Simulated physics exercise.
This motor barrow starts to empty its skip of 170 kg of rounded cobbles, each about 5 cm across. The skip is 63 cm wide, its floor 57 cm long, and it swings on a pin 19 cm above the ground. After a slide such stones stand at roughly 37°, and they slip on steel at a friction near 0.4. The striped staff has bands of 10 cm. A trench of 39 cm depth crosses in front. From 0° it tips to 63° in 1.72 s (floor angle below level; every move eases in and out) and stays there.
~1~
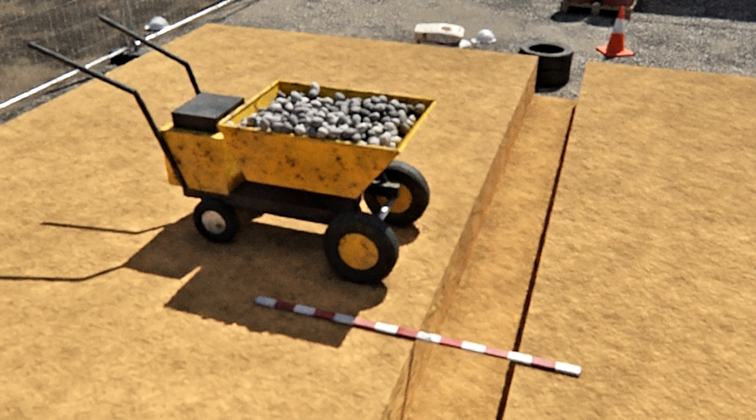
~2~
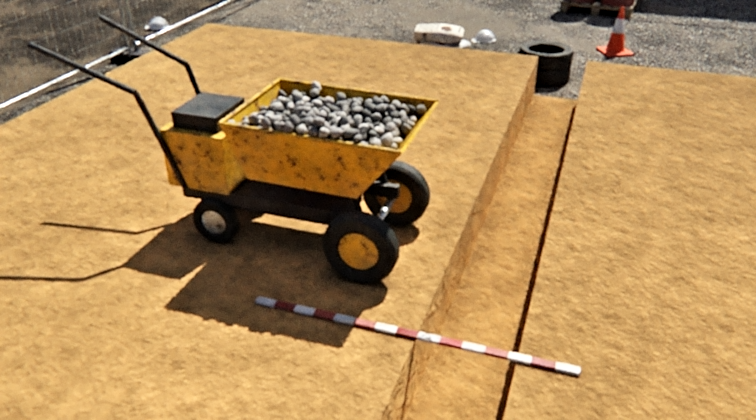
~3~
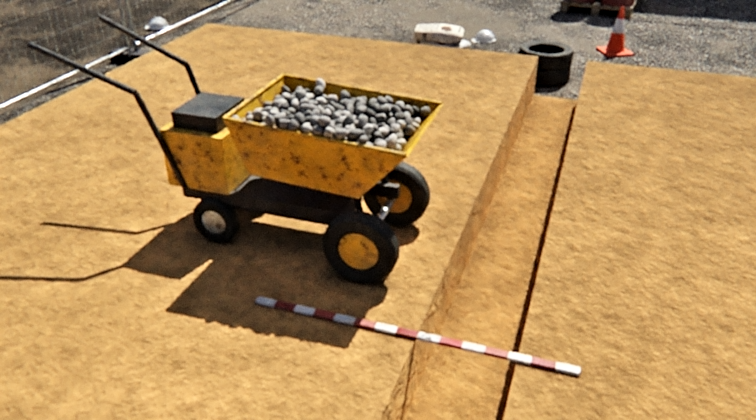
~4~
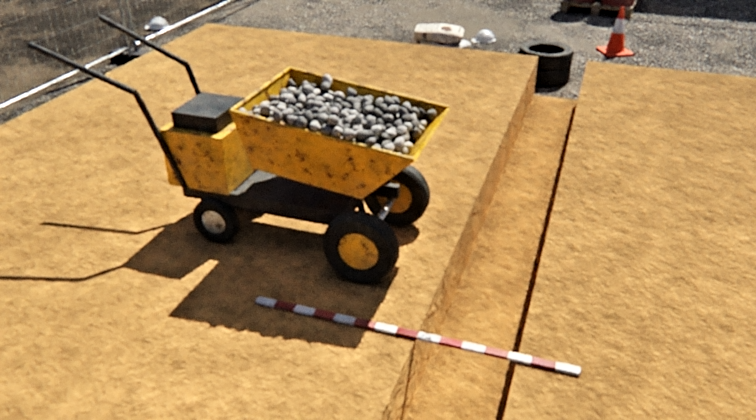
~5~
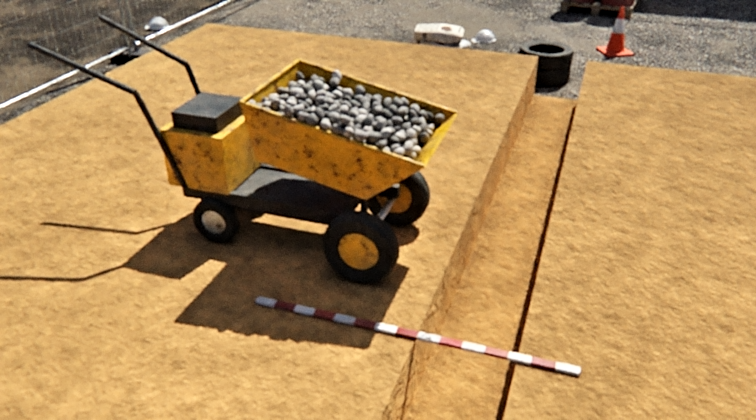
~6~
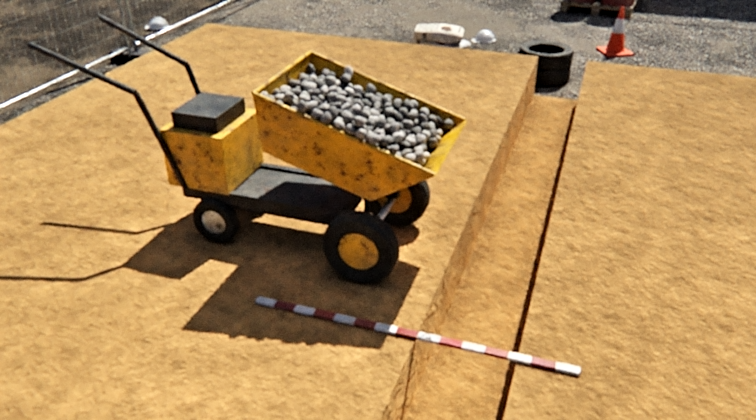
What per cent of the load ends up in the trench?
Close to 68 in a hundred.
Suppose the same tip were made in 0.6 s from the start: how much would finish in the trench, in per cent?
Then about 45 per cent.
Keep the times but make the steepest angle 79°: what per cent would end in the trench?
In that case some 75 per cent.
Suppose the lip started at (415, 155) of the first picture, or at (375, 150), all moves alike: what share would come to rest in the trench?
Near 50 per cent from the first place, 85 from the second.
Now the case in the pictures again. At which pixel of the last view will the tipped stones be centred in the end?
Near (507, 320).
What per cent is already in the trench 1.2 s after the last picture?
Some 20 per cent.
Then, 0.7 s after the last picture the floor is at 53°, 99 % in the skip, 1 % in the trench; the foremost stones are at (498, 216).
Then, 1.2 s after the last picture the floor is at 63°, 68 % in the skip, 22 % in the trench, 9 % past the trench; the foremost stones are at (600, 293).
Then, 1.6 s after the last picture the floor is at 63°, 44 % in the skip, 37 % in the trench, 19 % past the trench; the foremost stones are at (675, 321).
Then, 3.5 s after the last picture the floor is at 63°, 12 % in the skip, 68 % in the trench, 20 % past the trench; the foremost stones are at (734, 336).
